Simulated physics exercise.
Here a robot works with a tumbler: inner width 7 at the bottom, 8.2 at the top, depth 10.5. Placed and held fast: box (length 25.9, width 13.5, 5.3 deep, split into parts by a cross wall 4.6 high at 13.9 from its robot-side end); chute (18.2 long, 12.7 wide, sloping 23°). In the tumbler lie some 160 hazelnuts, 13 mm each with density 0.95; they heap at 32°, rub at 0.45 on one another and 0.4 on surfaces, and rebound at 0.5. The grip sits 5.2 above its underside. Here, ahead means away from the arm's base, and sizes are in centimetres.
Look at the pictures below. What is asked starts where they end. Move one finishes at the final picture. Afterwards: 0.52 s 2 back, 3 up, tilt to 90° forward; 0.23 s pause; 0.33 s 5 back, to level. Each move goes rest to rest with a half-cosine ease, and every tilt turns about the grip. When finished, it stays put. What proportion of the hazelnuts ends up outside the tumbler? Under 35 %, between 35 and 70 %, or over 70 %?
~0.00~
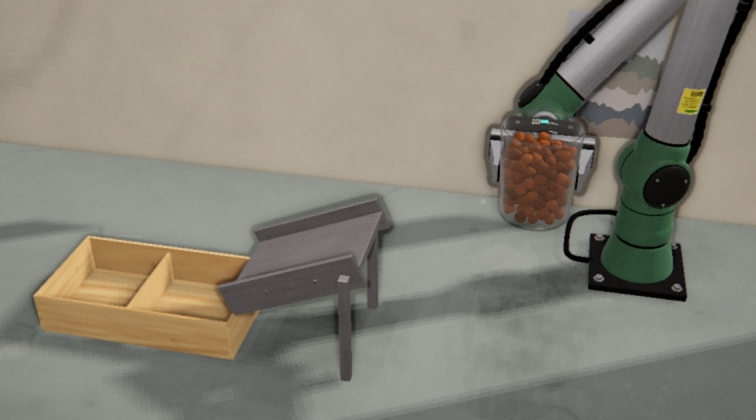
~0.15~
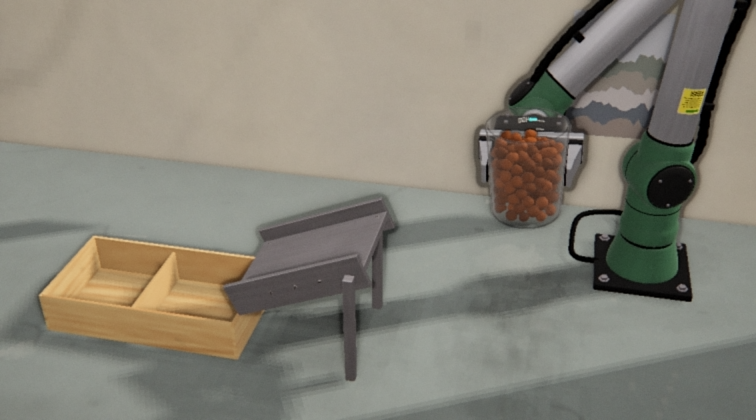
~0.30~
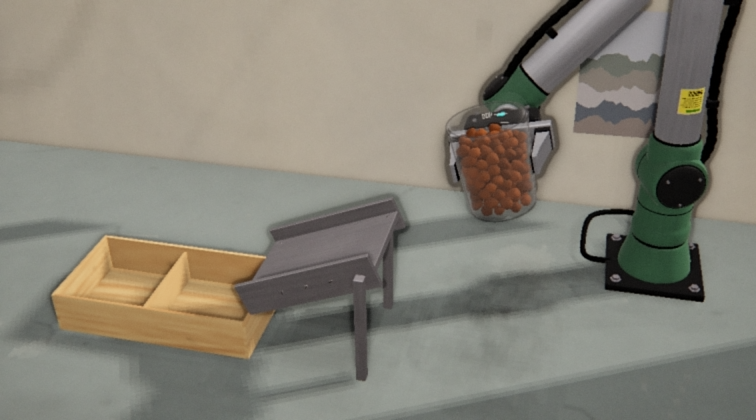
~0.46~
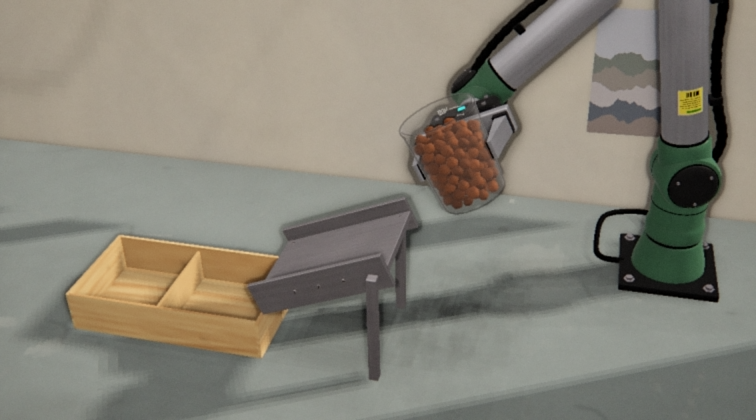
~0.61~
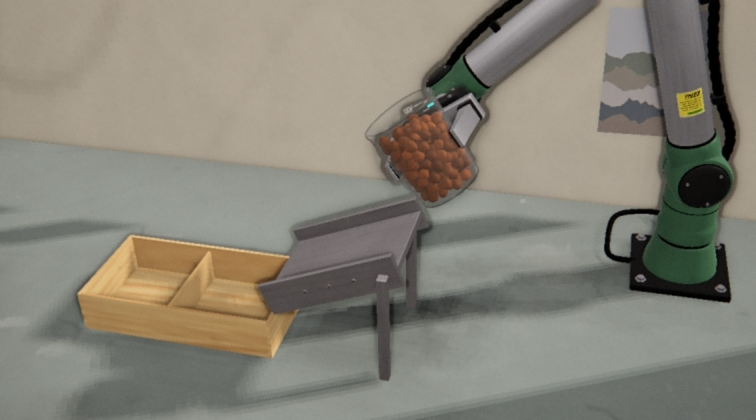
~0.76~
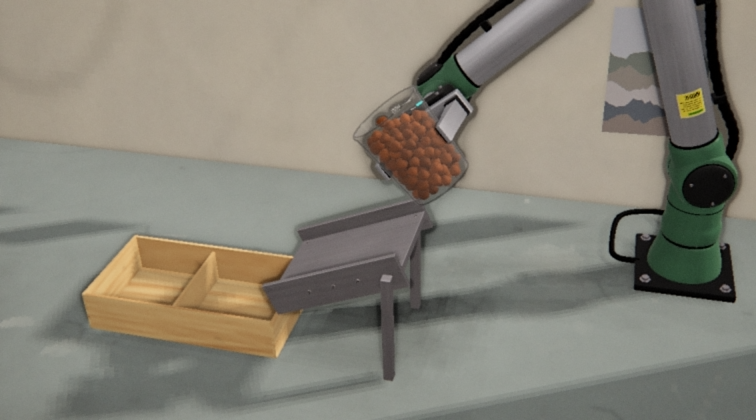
Under 35 %.
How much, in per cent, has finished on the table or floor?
Some 0 percent.
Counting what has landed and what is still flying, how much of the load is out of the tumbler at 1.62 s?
Roughly 15 percent.
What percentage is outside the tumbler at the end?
Some 20 per cent.
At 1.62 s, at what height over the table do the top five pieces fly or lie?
32 cm or thereabouts.
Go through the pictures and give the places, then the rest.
In the first picture, tumbler middle at (538, 173), level; upper third of the load around (540, 156), from x 510 to 570, top at y 135; 164 in the tumbler.
In the second picture, tumbler middle at (527, 170), tilted 4° forward; upper third of the load around (529, 153), from x 495 to 560, top at y 135.
In the third picture, tumbler middle at (495, 164), tilted 13° forward; upper third of the load around (495, 147), from x 460 to 525, top at y 130.
In the fourth picture, tumbler middle at (456, 157), tilted 26° forward; upper third of the load around (455, 140), from x 420 to 490, top at y 125.
In the fifth picture, tumbler middle at (426, 151), tilted 35° forward; upper third of the load around (424, 135), from x 385 to 465, top at y 120.
In the sixth picture, tumbler middle at (414, 149), tilted 39° forward; upper third of the load around (411, 135), from x 375 to 455, top at y 115; 164 in the tumbler.
By 1.19 s, tilted 86° forward, highest piece 34 above the table; 164 in the tumbler.
By 1.62 s, tilted 66° forward, highest piece 33 above the table; 136 in the tumbler, 4 in the robot-side part, 24 on the chute or in flight.
By 2.04 s, level, highest piece 33 above the table; 134 in the tumbler, 27 in the robot-side part, 3 on the chute or in flight.
By 3.09 s, level, highest piece 33 above the table; 134 in the tumbler, 30 in the robot-side part.
Final count, 134 in the tumbler, 30 in the robot-side part. That is 18 % outside the tumbler.
